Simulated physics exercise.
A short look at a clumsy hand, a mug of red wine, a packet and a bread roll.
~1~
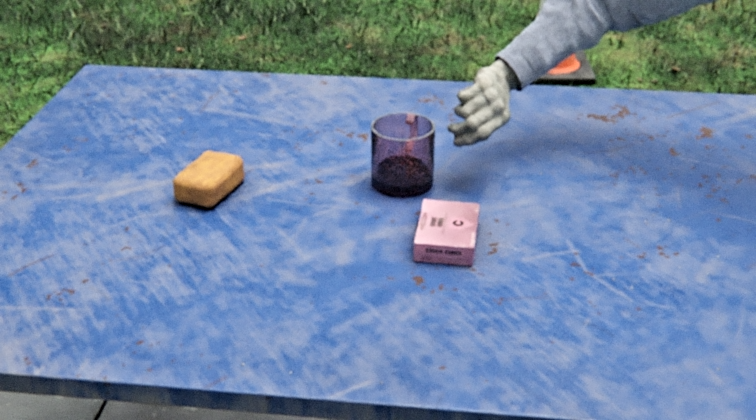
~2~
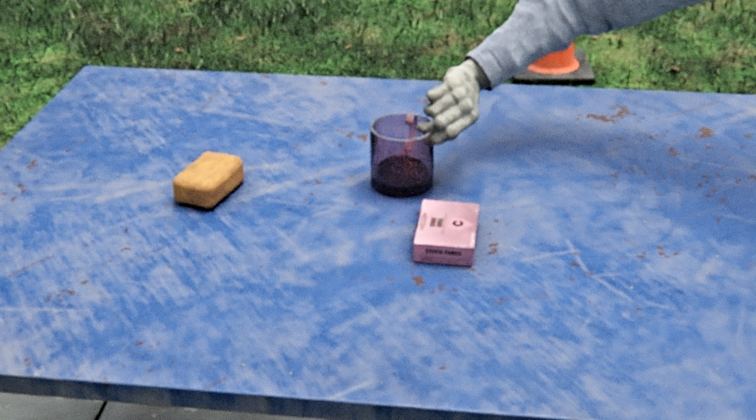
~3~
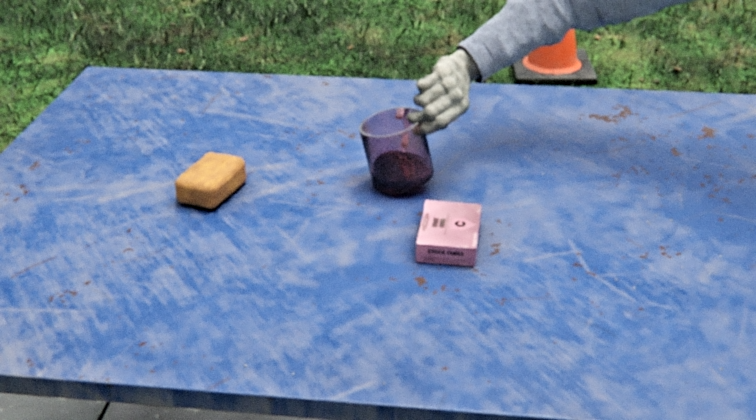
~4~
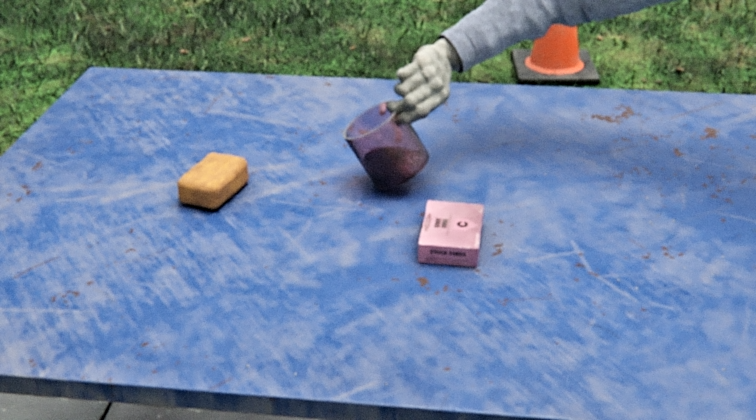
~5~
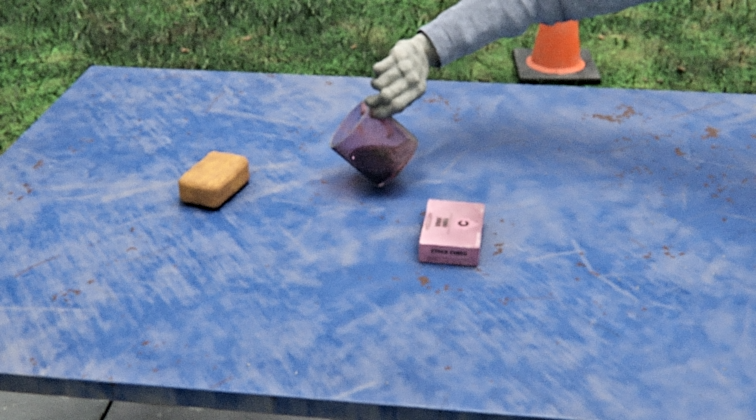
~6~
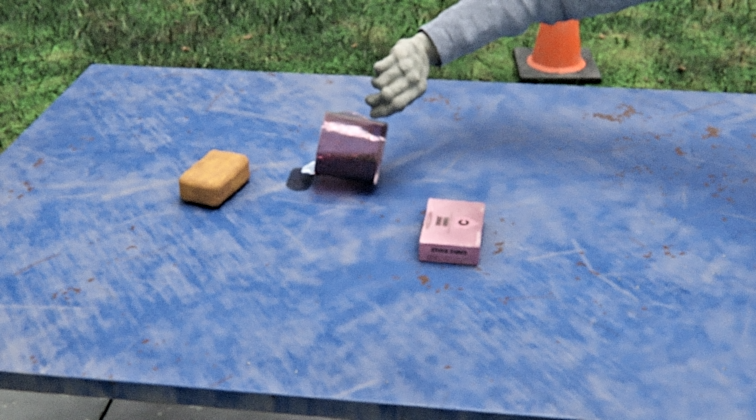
Gloved hand pushing a purple glass of dark liquid leftward until it topples onto its side between a bread roll and pink packet.
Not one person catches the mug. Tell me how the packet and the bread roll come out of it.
Outcome: The packet avoids the spill, the bread roll meets the spill.
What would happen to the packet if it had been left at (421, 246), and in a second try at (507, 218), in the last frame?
Try 1 - it is not hit; try 2 - it is not hit.
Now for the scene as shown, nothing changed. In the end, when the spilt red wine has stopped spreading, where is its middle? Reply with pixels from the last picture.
Resting centre: Around (217, 174).
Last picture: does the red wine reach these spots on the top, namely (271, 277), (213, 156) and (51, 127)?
Checking each in turn gives out of the spill, in the spill and out of the spill.
A moment on, the puddle covers about as much as a saucer; the packet is untouched; the bread roll is reached.
Further on, the puddle covers about as much as a plate; the packet is untouched; the bread roll is reached.
When it is over, the puddle covers about as much as a plate; the packet is untouched; the bread roll is reached.
